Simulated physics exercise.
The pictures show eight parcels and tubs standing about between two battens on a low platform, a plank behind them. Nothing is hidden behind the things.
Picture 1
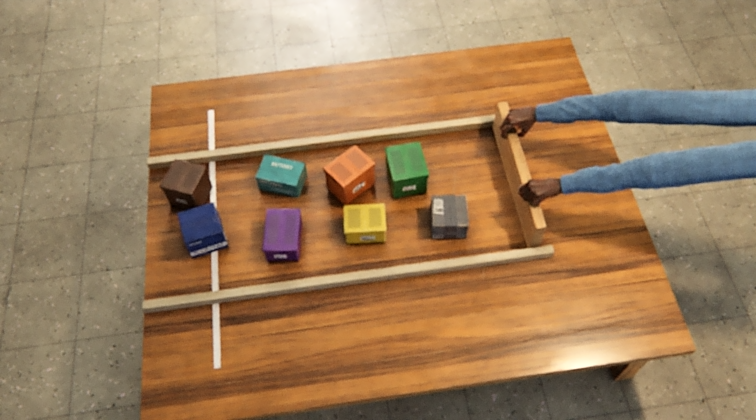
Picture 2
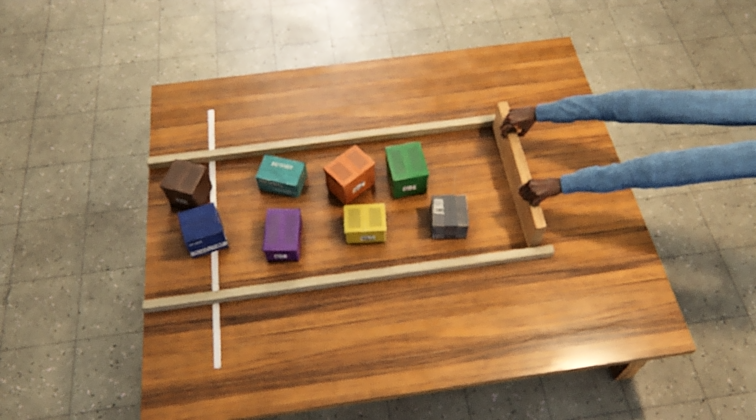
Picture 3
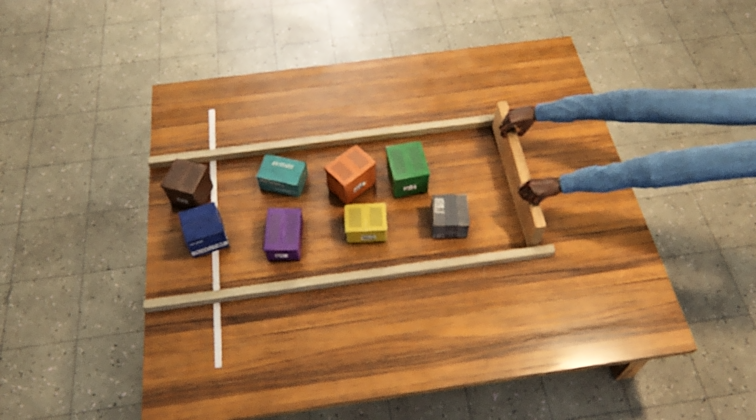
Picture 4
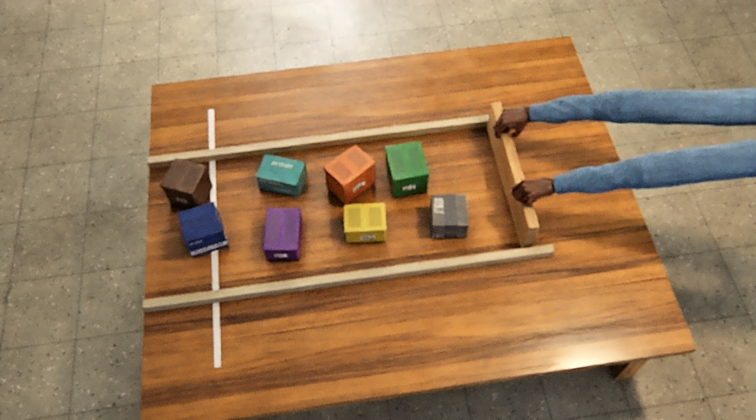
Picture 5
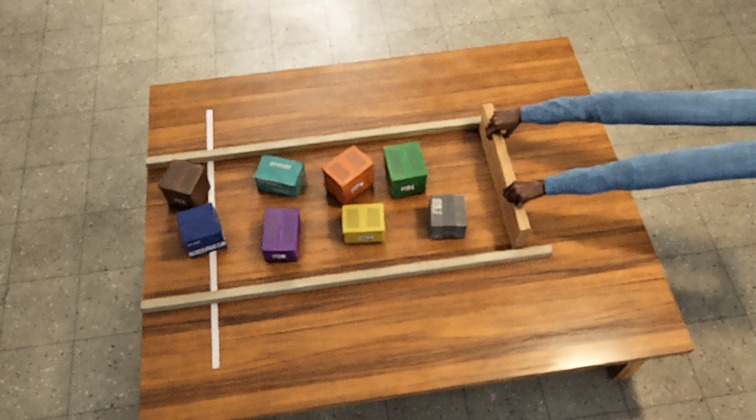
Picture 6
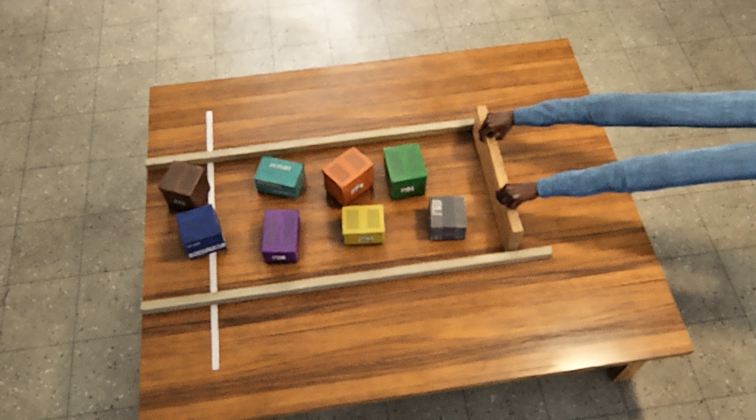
We see eight coloured boxes standing between two wooden strips on a wooden table, a white tape line crossing at left. Two hands first hold a plank still behind them, then slide it slightly left, while the boxes stay put.
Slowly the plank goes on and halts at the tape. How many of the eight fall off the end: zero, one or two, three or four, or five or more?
The number that fall off is three or four.
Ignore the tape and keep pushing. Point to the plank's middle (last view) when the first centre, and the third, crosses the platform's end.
Its middle is around (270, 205) and later (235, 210).
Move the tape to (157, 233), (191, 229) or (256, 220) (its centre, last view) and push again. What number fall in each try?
It would be 8, 6 and 1.
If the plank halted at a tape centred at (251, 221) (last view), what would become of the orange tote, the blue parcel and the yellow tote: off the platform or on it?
The orange tote is kept; the blue parcel comes down; the yellow tote holds on.
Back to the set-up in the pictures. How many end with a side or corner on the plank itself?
It touches 2.
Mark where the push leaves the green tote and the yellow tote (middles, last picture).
The green tote at (189, 202), the yellow tote at (152, 254).
A little later, none off yet; brown tote at rest near (186, 188); blue parcel at rest near (202, 232); purple tote at rest near (282, 236).
Next, none off yet; brown tote at rest near (186, 188); blue parcel at rest near (202, 232); purple tote shifted about its own width near (246, 242).
Later still, none off yet; brown tote shifted about its own width near (148, 202); blue parcel shifted well along near (134, 238); purple tote shifted well along near (171, 252).
When it is over, the number that fall off is three or four; down, purple tote, blue parcel and brown tote.
